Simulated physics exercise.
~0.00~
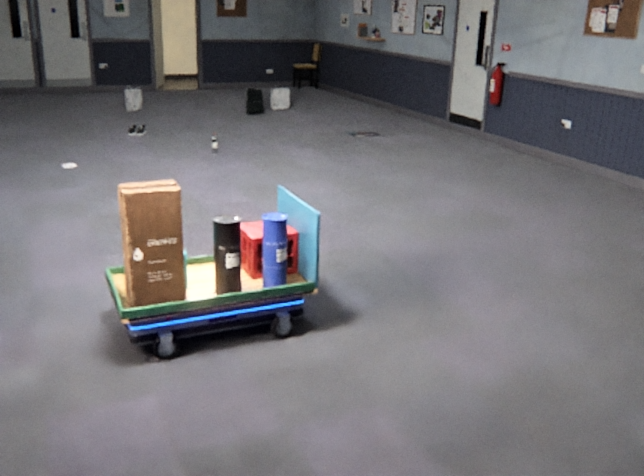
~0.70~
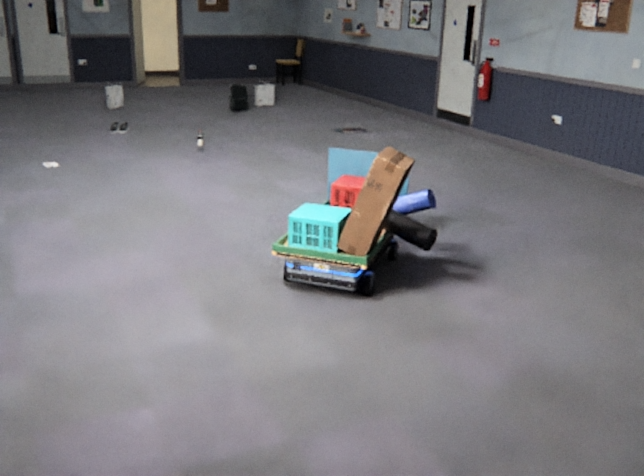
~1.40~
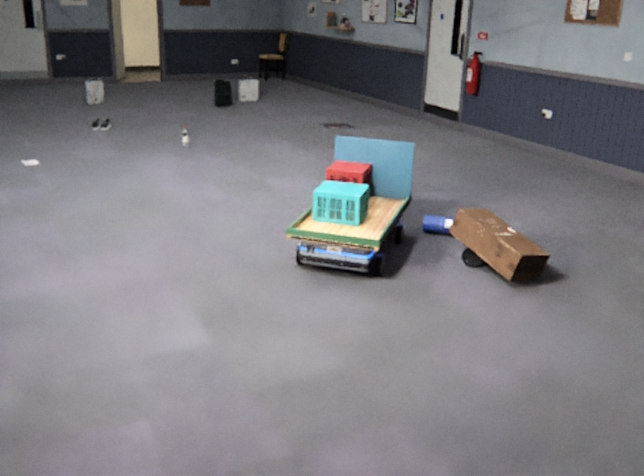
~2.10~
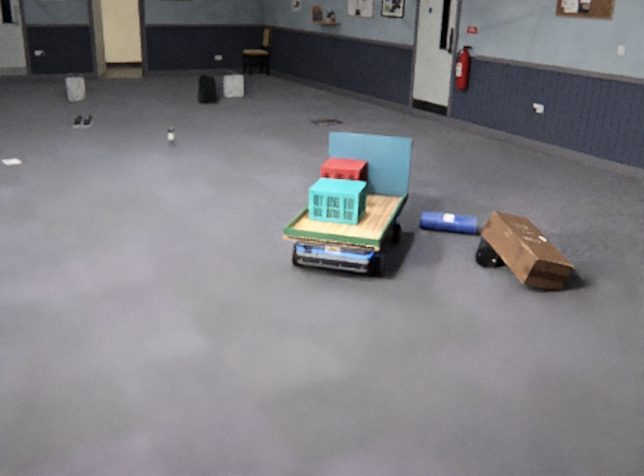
Flat cart turning as it rolls across a hall floor, spilling two canisters and a brown box, then stopping with both crates aboard.
